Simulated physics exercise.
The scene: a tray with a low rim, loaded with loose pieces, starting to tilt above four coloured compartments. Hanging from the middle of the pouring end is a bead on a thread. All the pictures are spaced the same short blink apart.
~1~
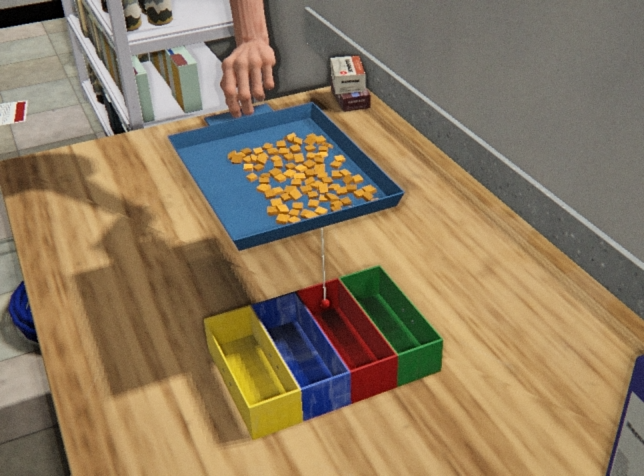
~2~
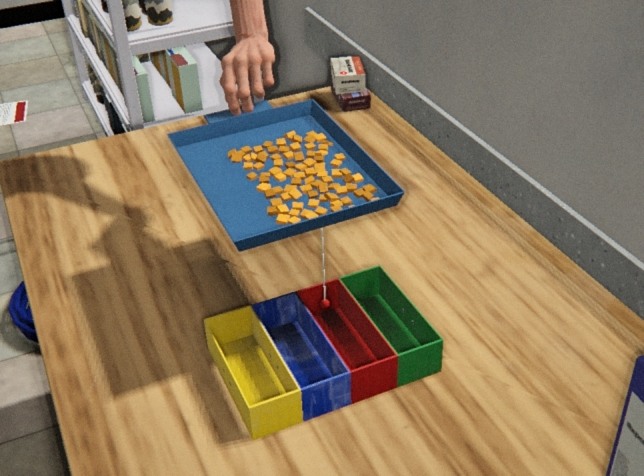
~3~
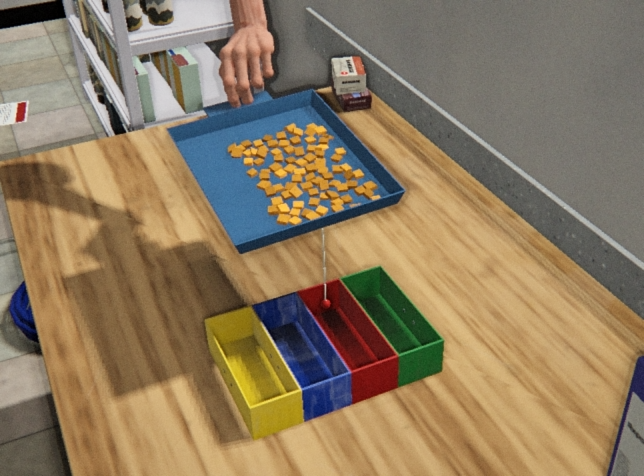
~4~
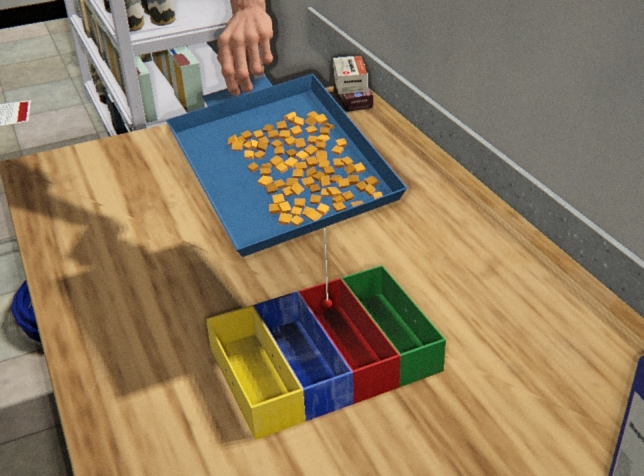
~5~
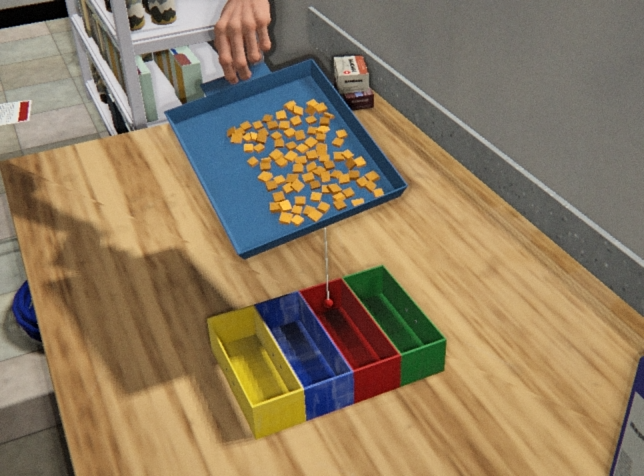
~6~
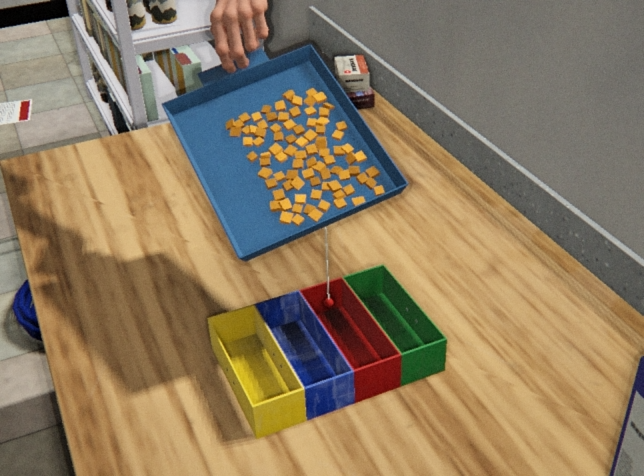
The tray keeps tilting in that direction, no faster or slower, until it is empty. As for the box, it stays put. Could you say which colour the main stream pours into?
It pours into the yellow cell.
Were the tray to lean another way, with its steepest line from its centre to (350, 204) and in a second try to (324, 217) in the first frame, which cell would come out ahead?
Try 1 - the green cell; try 2 - green.
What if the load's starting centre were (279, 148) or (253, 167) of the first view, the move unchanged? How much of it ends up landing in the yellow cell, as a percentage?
80 % and 80 %.
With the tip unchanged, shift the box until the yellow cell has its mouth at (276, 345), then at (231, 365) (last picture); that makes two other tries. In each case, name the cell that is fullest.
The first placing favours the cell in yellow, while the second favours blue.
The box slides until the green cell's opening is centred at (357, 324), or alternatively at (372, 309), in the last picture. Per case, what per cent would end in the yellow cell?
Trial 1: 0 percent; trial 2: 30 percent.
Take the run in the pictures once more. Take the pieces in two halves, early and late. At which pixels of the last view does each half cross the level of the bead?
I'd place the first part at (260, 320) and the rest at (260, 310).
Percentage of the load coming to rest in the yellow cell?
About 70 %.
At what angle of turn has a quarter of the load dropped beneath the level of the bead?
That happens at close to 90 degrees.
Shortly afterwards, tray tipped steeply; all but a few on the tray; only a few in the yellow cell; a little falling or outside the box.
Next, tray tipped past a quarter turn; near two thirds in the yellow cell; near a third in the blue cell; a little falling or outside the box.
Some moments later, tray tipped past a quarter turn; near two thirds in the yellow cell; near a quarter in the blue cell; only a few falling or outside the box.
In the end, tray tipped past a quarter turn; near two thirds in the yellow cell; near a quarter in the blue cell; none at all in the red cell; none at all in the green cell; only a few outside the box.
